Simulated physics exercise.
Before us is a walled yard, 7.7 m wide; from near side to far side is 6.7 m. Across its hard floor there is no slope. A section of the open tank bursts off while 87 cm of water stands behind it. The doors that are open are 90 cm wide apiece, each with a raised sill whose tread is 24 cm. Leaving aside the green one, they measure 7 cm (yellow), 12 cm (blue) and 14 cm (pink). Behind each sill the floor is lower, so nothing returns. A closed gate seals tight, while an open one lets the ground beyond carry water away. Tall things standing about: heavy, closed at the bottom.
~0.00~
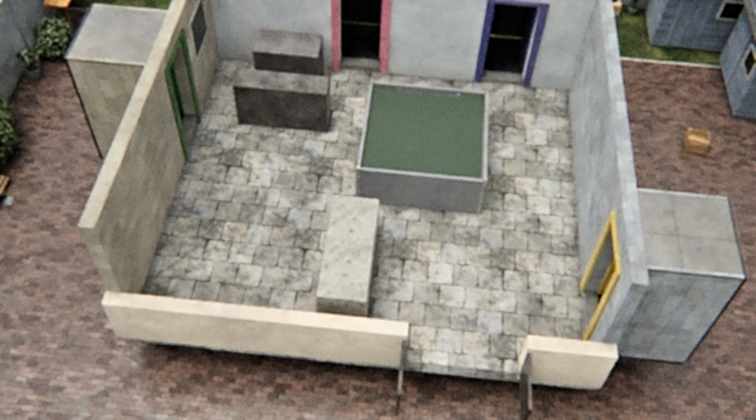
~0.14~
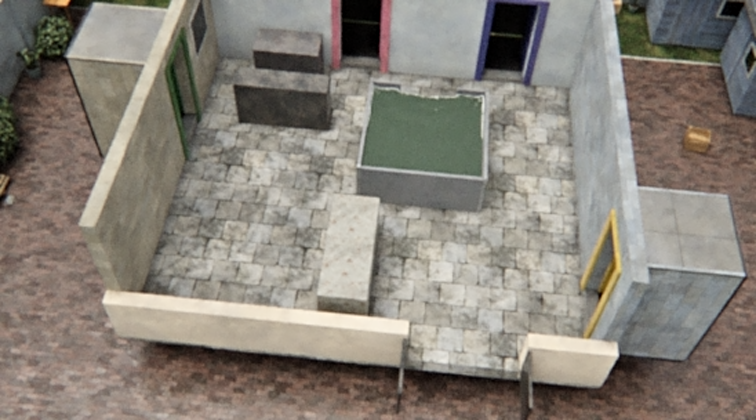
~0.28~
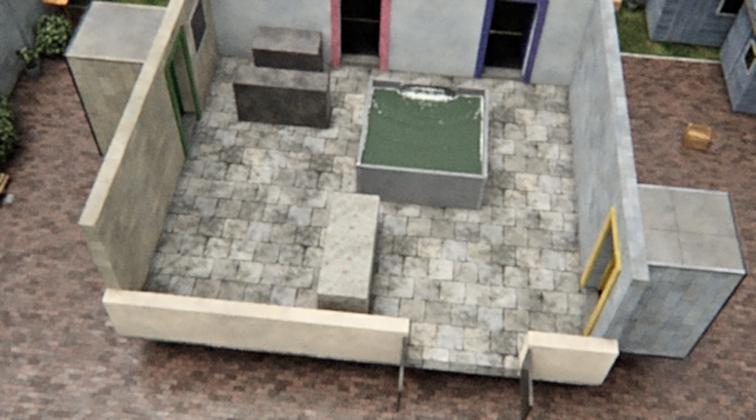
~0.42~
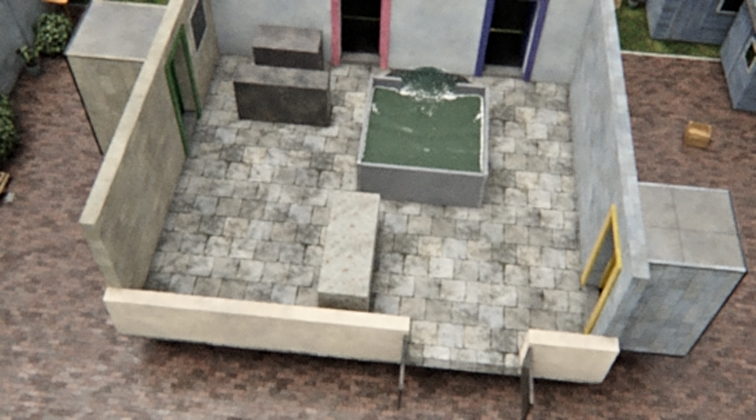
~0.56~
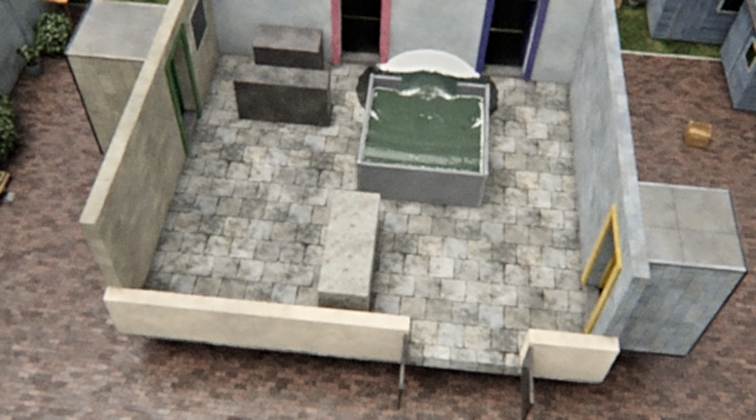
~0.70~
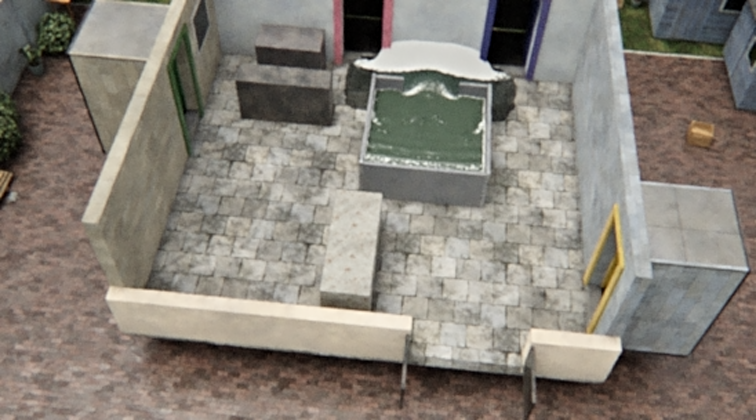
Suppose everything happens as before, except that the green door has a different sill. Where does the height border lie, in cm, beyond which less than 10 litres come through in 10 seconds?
It lies at roughly 6.5 cm.
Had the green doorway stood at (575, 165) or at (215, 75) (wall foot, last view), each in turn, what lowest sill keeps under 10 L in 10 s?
First place around 11.0 cm, second around 25 cm.
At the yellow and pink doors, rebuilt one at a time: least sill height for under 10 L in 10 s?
Roughly 10.0 cm for the yellow door and roughly 26 cm for the pink door.
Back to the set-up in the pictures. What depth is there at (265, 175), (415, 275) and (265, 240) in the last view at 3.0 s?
Roughly 0, then 0, then 0 cm.
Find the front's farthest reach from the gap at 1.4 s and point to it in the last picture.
At about (255, 56).
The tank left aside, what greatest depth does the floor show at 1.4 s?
Max depth: Around 61 cm.
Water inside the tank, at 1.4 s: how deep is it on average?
It averages roughly 60 centimetres.
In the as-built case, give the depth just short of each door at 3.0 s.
Door by door in centimetres - yellow 0, blue 16, pink 19, green 3.
After 1.4 s water covers 15 % of the floor, deepest (61 cm) near (434, 77); it has not reached the green door.
After 3.0 s water covers 40 % of the floor, deepest (38 cm) near (327, 68); 3 cm at the green door, 0 litres in over its 24 cm sill.
After 10.0 s water covers 100 % of the floor, deepest (15 cm) near (320, 103); 6 cm at the green door, 0 litres in over its 24 cm sill.
At the green door as built, the water arrived by 2.9 s and peaked near 11 cm at 6.0 s.
With a sill of 6 cm, 13 litres would have come in within the 10 s; with 8 cm, 5 litres. So under 10 litres takes about 6.5 cm.
